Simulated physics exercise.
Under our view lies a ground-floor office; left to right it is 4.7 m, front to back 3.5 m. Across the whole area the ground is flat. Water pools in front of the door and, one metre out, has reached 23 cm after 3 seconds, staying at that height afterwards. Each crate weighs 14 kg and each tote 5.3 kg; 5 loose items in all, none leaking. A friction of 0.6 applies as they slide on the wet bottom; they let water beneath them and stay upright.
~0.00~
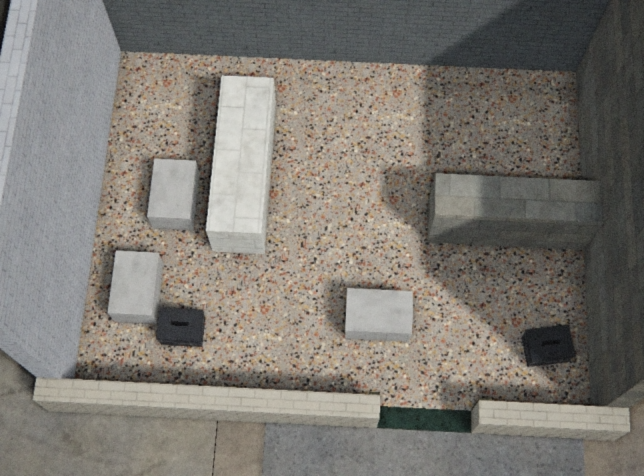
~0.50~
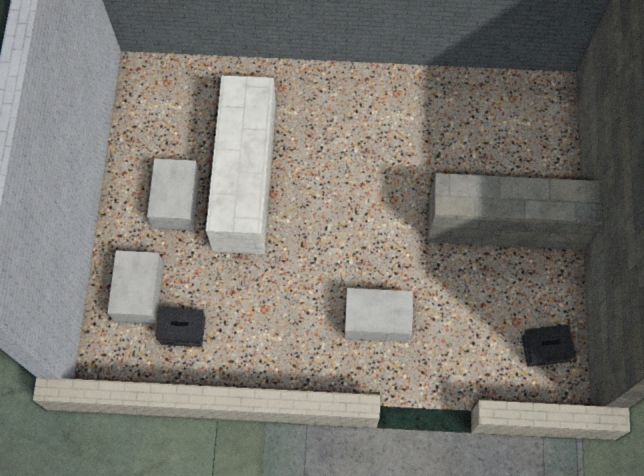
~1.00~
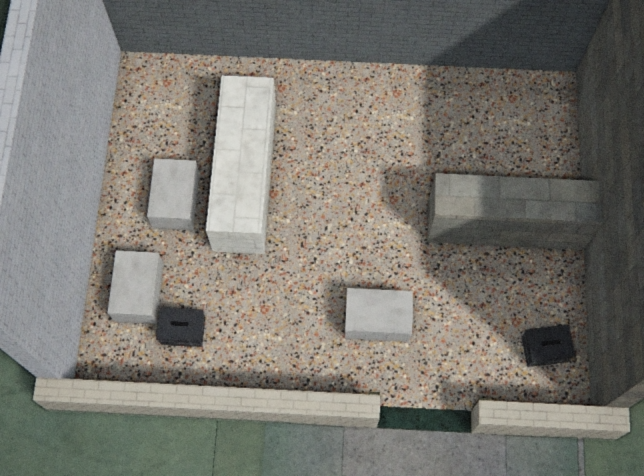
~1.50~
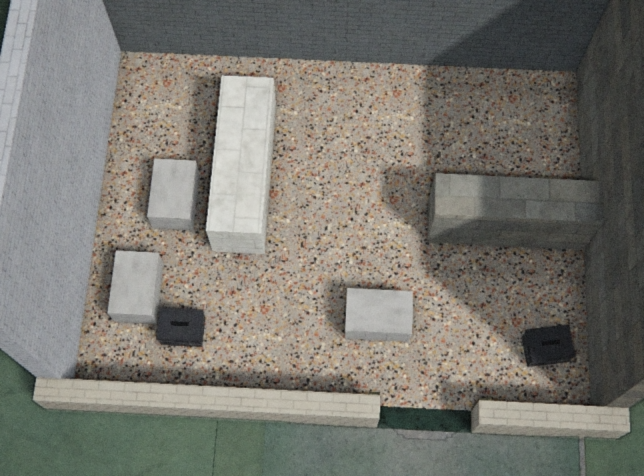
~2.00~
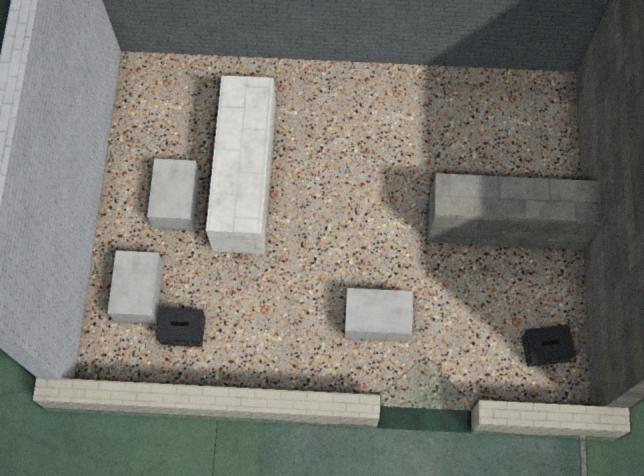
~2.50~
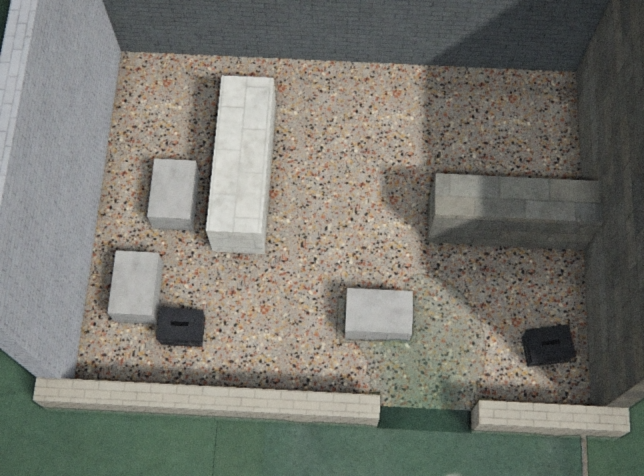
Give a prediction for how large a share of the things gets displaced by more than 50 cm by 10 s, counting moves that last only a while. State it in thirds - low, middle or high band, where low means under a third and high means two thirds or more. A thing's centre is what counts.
Middle band.
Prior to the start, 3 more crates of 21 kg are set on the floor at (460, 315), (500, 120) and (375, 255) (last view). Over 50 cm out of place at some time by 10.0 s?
In turn: Beyond the mark, within the mark, beyond the mark.
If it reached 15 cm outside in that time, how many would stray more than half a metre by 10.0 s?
2.
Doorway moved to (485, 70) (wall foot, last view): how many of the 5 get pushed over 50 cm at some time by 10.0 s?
The answer then is 0.
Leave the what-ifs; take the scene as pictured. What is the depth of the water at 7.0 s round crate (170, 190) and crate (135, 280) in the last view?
Some 1 cm at the first, some 2 cm at the second.
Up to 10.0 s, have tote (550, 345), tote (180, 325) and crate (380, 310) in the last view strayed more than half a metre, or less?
So that's beyond it for the first, inside it for the second and beyond it for the last.
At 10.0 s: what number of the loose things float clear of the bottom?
I count 1.
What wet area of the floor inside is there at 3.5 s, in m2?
Around 4.0 m2 of it.
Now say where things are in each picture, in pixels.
In the first picture, a crate at (379, 311) rests on the ground; a crate at (172, 188) rests on the ground; water covers 0.0 m2; 0 of 5 have shifted.
In the second picture, a crate at (379, 311) rests on the ground; a crate at (172, 188), on the bottom; 0.0 m2 under water; 0 of 5 have shifted.
In the third picture, a crate at (379, 311), on the bottom; a crate at (172, 188), on the bottom; 0.0 m2 under water; 0 of 5 have shifted.
In the fourth picture, a crate at (379, 311) rests on the ground; a crate at (172, 188), on the bottom; 0.0 m2 under water; 0 of 5 have shifted.
In the fifth picture, a crate at (379, 311) rests on the ground; a crate at (172, 188) rests on the ground; water covers 0.2 m2; 0 of 5 have shifted.
In the sixth picture, a crate at (379, 311), on the bottom; a crate at (172, 188) rests on the ground; water covers 0.9 m2; 0 of 5 have shifted.
After 3.5 s 0 of 5 are over 50 cm from their spots; 0 afloat.
After 4.5 s 1 of 5 are over 50 cm from their spots; 0 afloat.
After 7.0 s 2 of 5 are over 50 cm from their spots; 1 afloat.
After 10.0 s 1 of 5 are over 50 cm from their spots, and 2 have been at some point; 1 afloat.
